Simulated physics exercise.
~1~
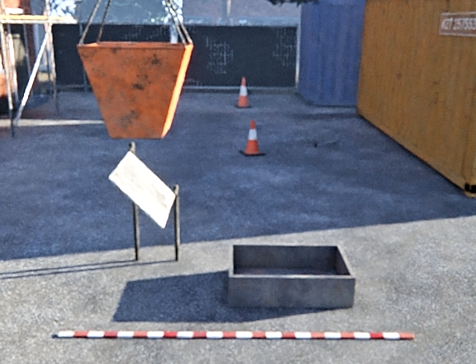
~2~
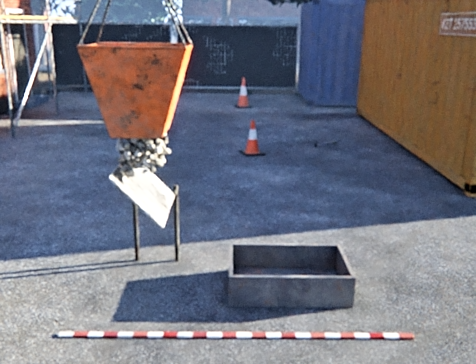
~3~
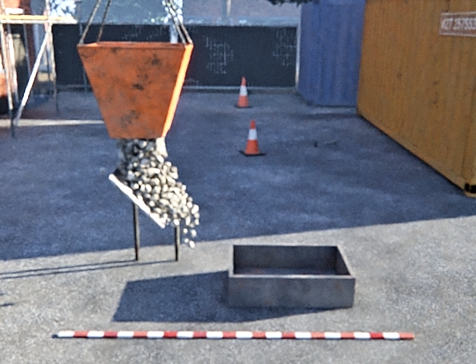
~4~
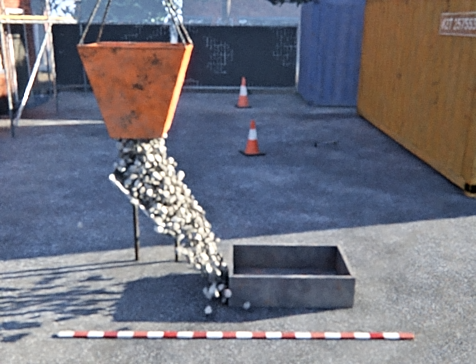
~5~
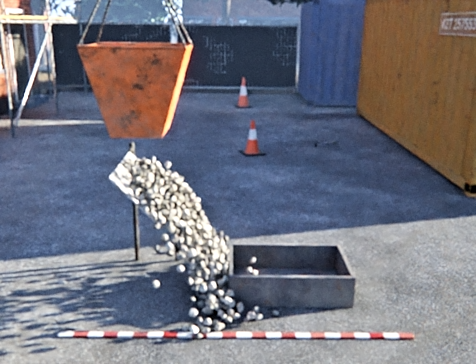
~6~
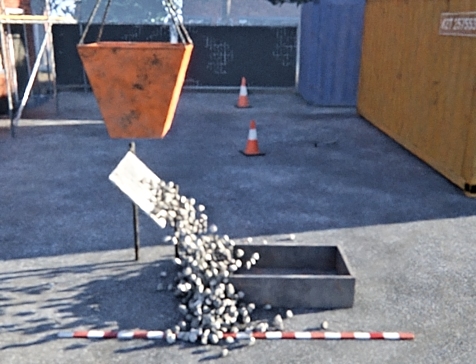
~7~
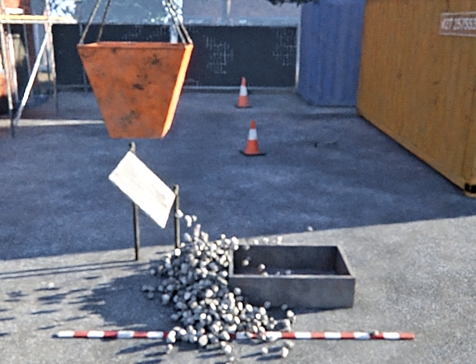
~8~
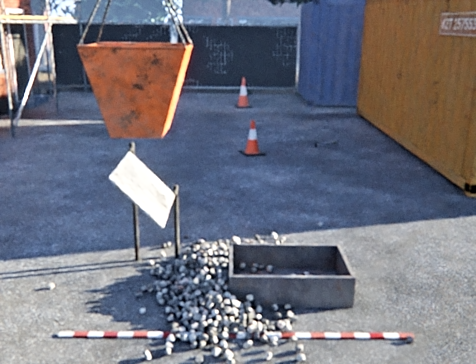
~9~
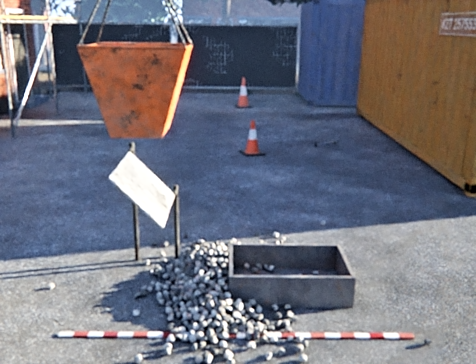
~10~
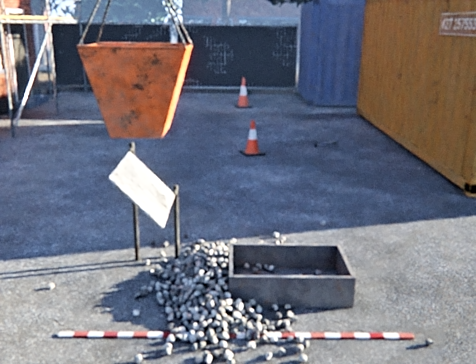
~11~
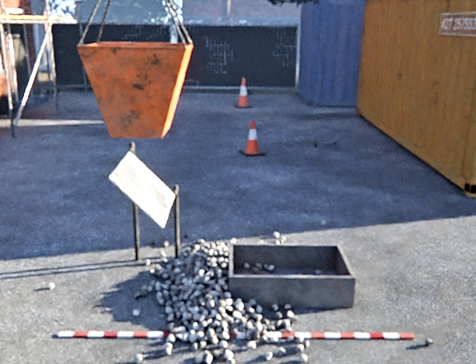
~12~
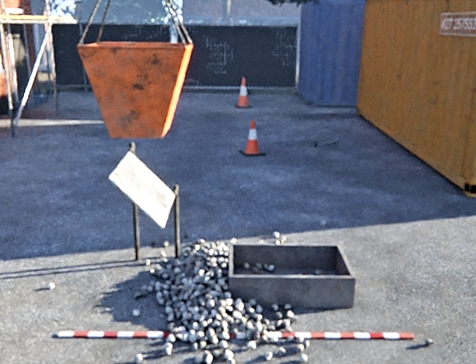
Orange skip dropping grey stones onto a tilted plate, the stones sliding down and piling mostly left of a low metal bin.
